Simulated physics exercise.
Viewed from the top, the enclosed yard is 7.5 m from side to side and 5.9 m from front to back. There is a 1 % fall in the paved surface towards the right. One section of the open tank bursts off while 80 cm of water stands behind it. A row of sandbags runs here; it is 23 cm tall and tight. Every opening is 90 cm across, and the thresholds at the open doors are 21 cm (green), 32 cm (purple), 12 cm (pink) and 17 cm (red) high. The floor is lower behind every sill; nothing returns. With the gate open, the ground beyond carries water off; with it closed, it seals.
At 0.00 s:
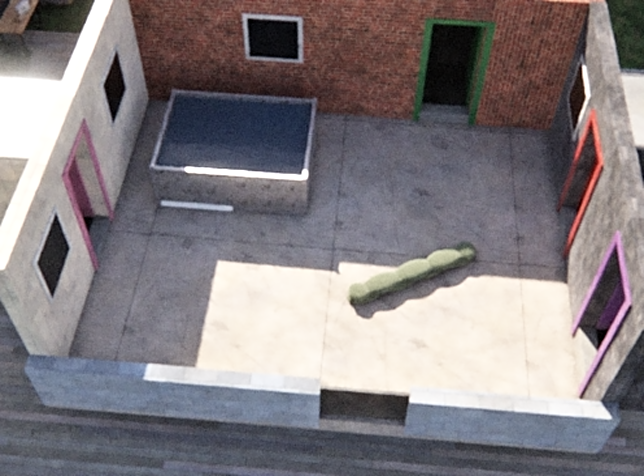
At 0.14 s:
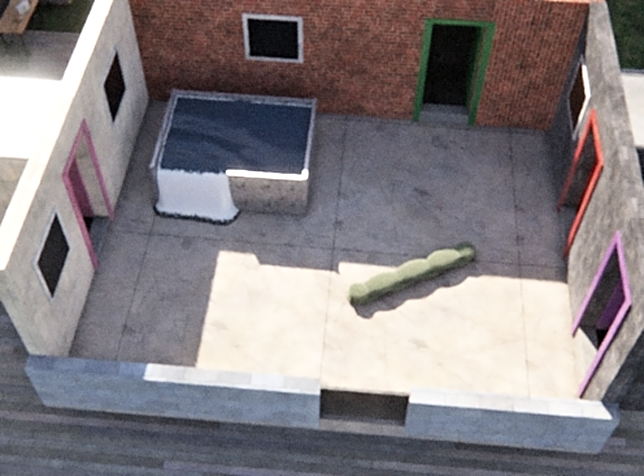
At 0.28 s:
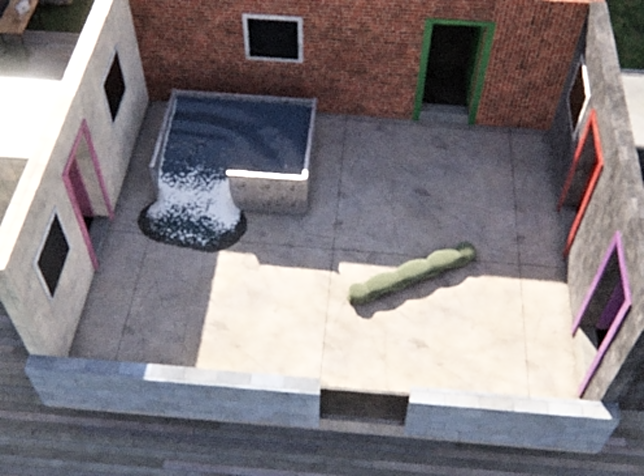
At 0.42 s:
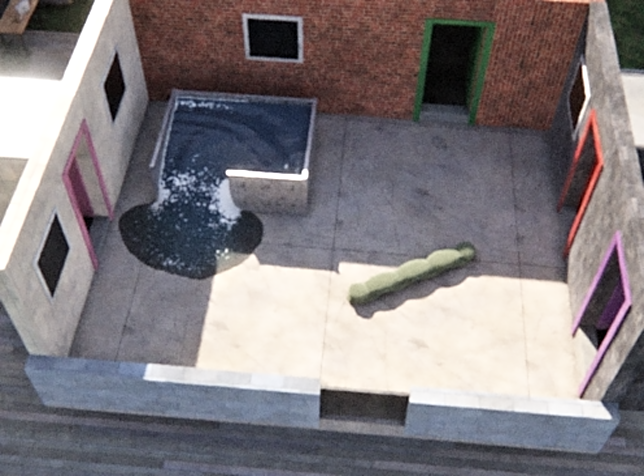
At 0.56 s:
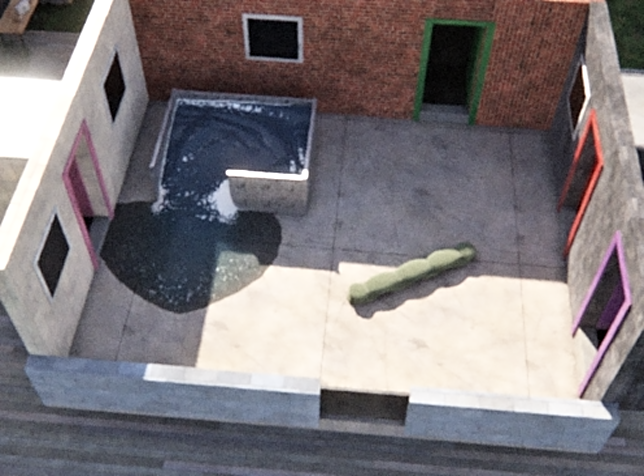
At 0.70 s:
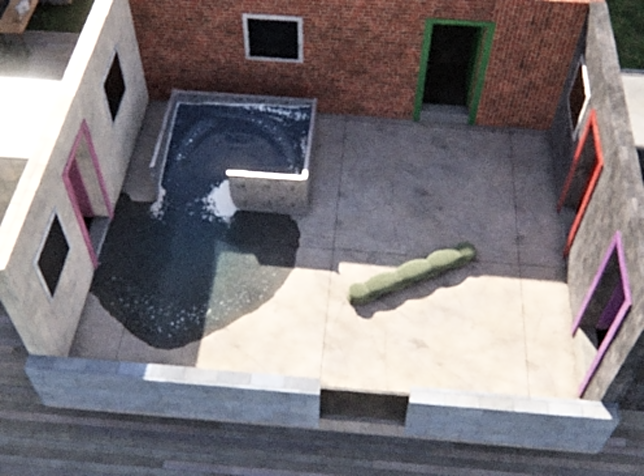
The footage shows a walled yard with an open tank of dark water near a brick wall; part of the tank's front gives way, and water pours out, spreading in a widening pool across the paving toward the lower left.
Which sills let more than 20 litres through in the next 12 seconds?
In the next 12 seconds: The green door stays at or under it; the purple door stays at or under it; the pink door lets more through; the red door stays at or under it.
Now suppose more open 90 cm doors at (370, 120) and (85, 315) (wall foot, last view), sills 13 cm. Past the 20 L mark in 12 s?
Door 1: Lower; door 2: Higher.
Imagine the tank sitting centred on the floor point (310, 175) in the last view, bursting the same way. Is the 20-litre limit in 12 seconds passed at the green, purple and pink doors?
Green gets no more than that, purple gets no more than that, pink gets no more than that.
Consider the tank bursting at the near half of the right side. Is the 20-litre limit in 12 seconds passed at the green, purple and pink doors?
Then it goes green fine, purple fine, pink fine.
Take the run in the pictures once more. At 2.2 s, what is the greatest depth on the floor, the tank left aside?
I'd put it at close to 48 cm.
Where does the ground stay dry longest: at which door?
The green door.
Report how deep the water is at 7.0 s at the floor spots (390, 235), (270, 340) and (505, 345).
First 2 cm, then 10 cm, then 16 cm.
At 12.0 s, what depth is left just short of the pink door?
4.5 cm.
After 1.4 s water covers 30 % of the floor and is deepest (53 cm) near (61, 380); green door not reached, purple door not reached, pink door 23 cm at the sill, 6 L in, red door not reached.
After 2.2 s water covers 30 % of the floor and is deepest (48 cm) near (61, 380); green door not reached, purple door not reached, pink door 19 cm at the sill, 48 L in, red door not reached.
After 3.5 s water covers 45 % of the floor and is deepest (28 cm) near (102, 288); green door not reached, purple door 8 cm at the sill, 0 L in, pink door 12 cm at the sill, 68 L in, red door not reached.
After 7.0 s water covers 85 % of the floor and is deepest (22 cm) near (541, 423); green door 10 cm at the sill, 0 L in, purple door 19 cm at the sill, 0 L in, pink door 10 cm at the sill, 79 L in, red door 11 cm at the sill, 0 L in.
After 12.0 s water covers 95 % of the floor and is deepest (16 cm) near (549, 149); green door 11 cm at the sill, 0 L in, purple door 13 cm at the sill, 0 L in, pink door 5 cm at the sill, 80 L in, red door 9 cm at the sill, 0 L in.
